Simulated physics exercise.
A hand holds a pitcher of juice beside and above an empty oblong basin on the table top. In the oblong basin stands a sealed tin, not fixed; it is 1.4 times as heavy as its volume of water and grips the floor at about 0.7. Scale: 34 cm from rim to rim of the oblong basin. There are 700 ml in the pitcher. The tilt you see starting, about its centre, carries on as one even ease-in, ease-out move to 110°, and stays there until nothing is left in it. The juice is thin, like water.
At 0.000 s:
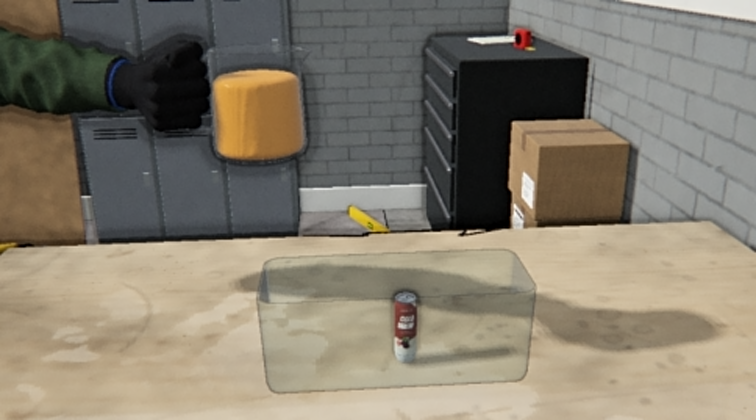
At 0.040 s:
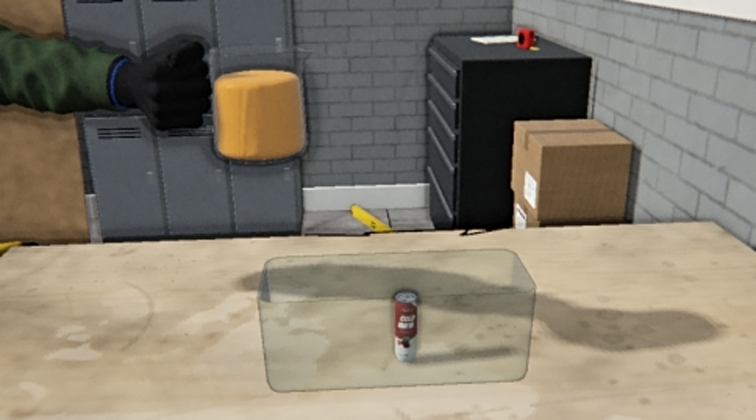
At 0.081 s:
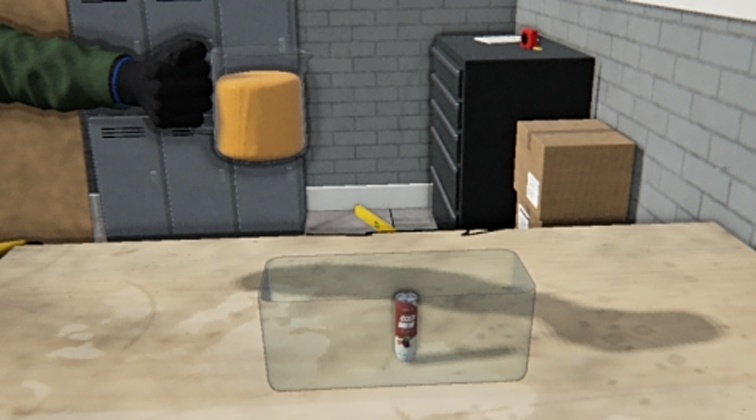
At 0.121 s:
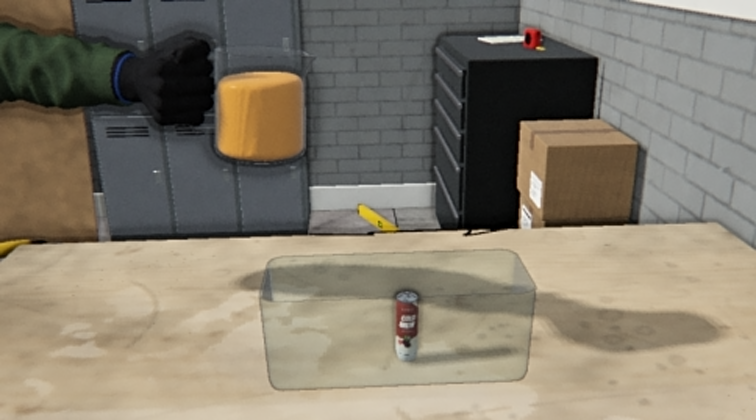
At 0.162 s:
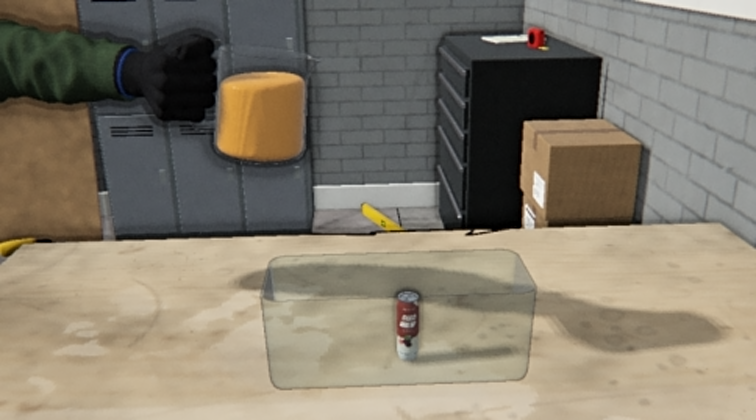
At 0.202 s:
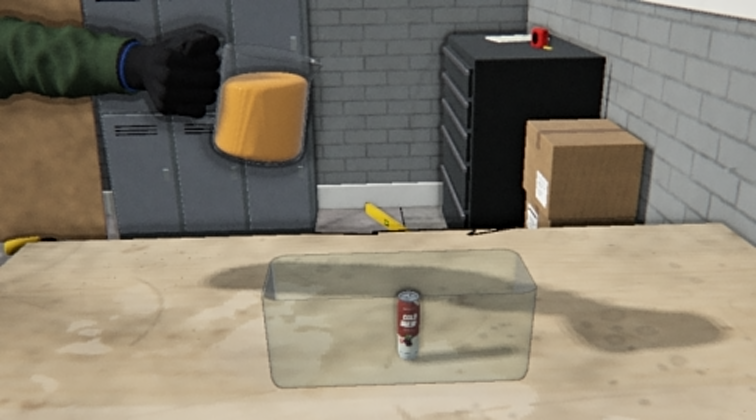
A pitcher of orange juice tilting slightly to the right beside a gloved hand, above a clear basin with a small tin.
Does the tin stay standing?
The tin goes over.
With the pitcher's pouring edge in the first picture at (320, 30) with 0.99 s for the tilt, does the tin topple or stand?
Then it stays up.
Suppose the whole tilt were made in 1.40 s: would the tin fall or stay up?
The tin goes over.
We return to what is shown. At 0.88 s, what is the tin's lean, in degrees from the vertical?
About 0°.
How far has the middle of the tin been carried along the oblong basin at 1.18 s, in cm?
About 6 cm.
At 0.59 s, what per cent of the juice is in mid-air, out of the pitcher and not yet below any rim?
Some 12 per cent.
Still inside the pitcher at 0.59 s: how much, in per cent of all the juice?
Near 88 in a hundred.
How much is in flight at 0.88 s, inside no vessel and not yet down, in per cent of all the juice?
About 36 per cent.
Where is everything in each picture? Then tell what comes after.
The first frame shows tilt 0°; pouring edge (312, 49); surface from (213, 78) to (298, 76); the oblong basin's rim runs from (261, 281) to (525, 270); the tin's top is at (406, 301).
The second frame shows tilt 0°; pouring edge (313, 50); surface from (215, 78) to (299, 76).
The third frame shows tilt 2°; pouring edge (315, 52); surface from (217, 79) to (300, 78).
The fourth frame shows tilt 4°; pouring edge (318, 55); surface from (219, 80) to (302, 79).
The fifth frame shows tilt 7°; pouring edge (321, 59); surface from (221, 81) to (305, 79).
The sixth frame shows tilt 11°; pouring edge (325, 64); surface from (224, 81) to (308, 80).
Then, 0.59 s in, the tilt is 70° and 88 per cent is still to pour; the tin stands where it began.
Then, 0.88 s in, the tilt is 106° and 30 per cent is still to pour; the tin stands where it began.
Then, 1.18 s in, the tilt is 110° and 3 per cent is still to pour; the tin leans 39°.
Then, 1.51 s in, the tilt is 110° and 0 per cent is still to pour; the tin lies on its side.
Finally, the tin lies on its side.
